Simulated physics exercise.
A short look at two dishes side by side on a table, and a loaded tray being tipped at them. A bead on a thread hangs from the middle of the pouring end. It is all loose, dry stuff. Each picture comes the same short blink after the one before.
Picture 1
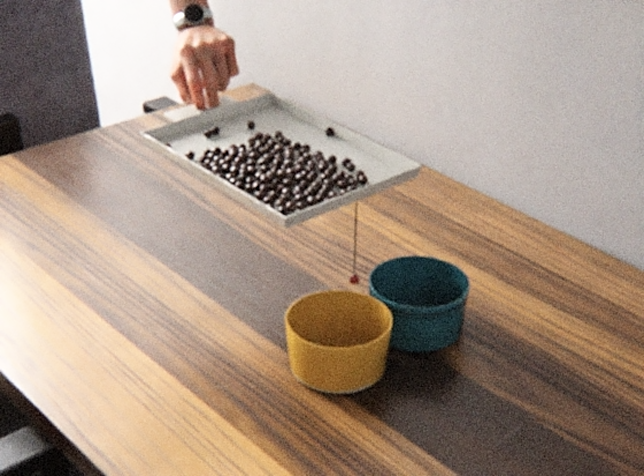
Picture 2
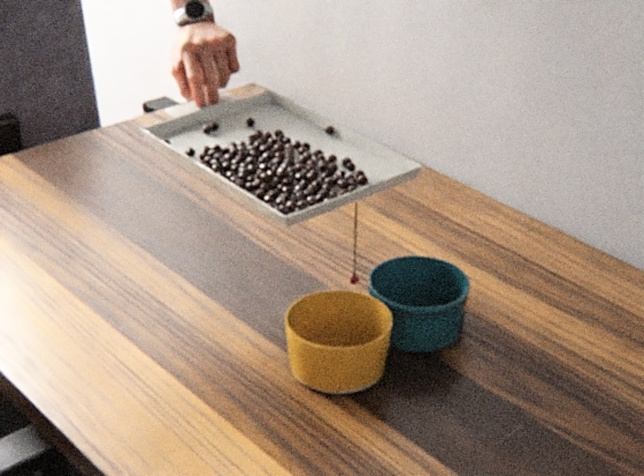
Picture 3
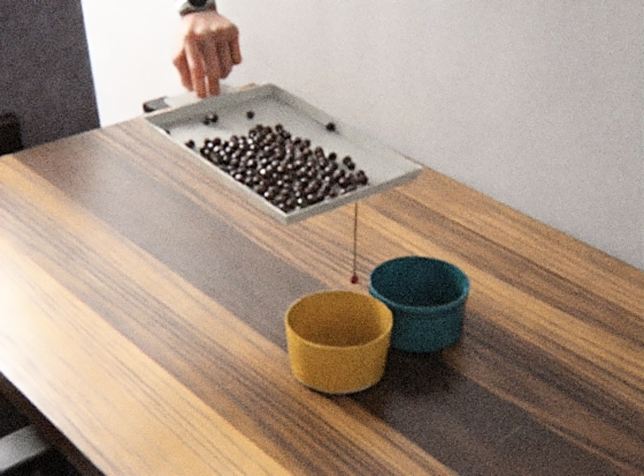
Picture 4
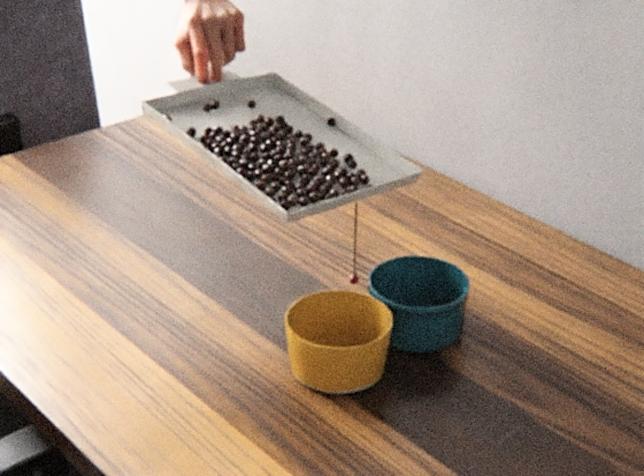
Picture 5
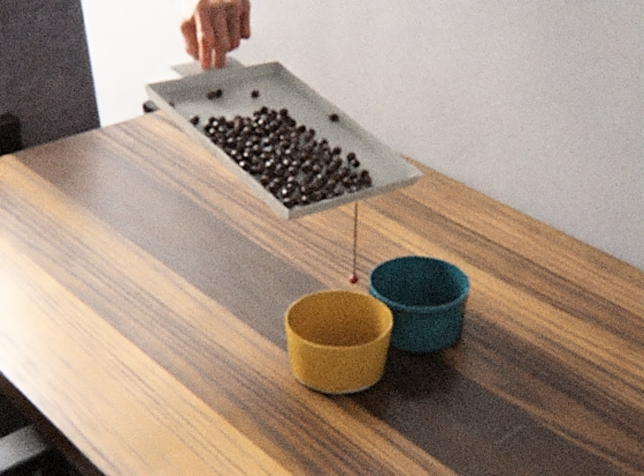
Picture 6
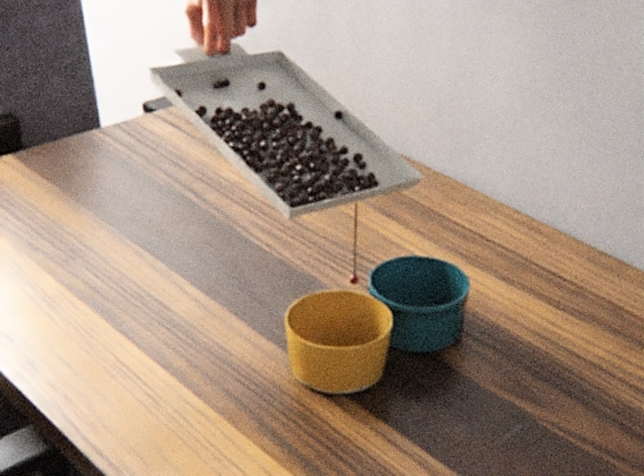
A hand raised the back of a gray tray of small dark balls, slanting it toward a yellow dish and a teal dish on a striped wooden table, and the balls shifted slightly.
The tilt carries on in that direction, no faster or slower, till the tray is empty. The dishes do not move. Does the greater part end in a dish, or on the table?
In the dishes lies more than half of it.
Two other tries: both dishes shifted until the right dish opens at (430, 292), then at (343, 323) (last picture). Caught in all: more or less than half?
First above a half, then under half.
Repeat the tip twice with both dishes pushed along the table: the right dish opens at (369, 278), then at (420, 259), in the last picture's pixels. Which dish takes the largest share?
First the right-hand dish, then the dish on the right.
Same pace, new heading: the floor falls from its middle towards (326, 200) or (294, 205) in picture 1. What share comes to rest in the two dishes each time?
First some 80, then 60 per cent.
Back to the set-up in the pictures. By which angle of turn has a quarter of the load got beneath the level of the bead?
At about 70°.
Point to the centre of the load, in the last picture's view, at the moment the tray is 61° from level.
Near (387, 178).
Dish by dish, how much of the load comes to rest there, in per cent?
The left dish has 0 per cent, the right dish has 90.
Soon after the last picture, tray tipped steeply; most on the tray; a small part in the right dish; a stray few outside both; a small part in the air.
A little later, tray tipped right over; a stray few on the tray; a stray few in the left dish; most in the right dish; a small part outside both; a small part in the air.
Later still, tray tipped past a quarter turn; a stray few in the left dish; most in the right dish; a small part outside both.
By the end, tray tipped past a quarter turn; a stray few in the left dish; most in the right dish; a small part outside both.
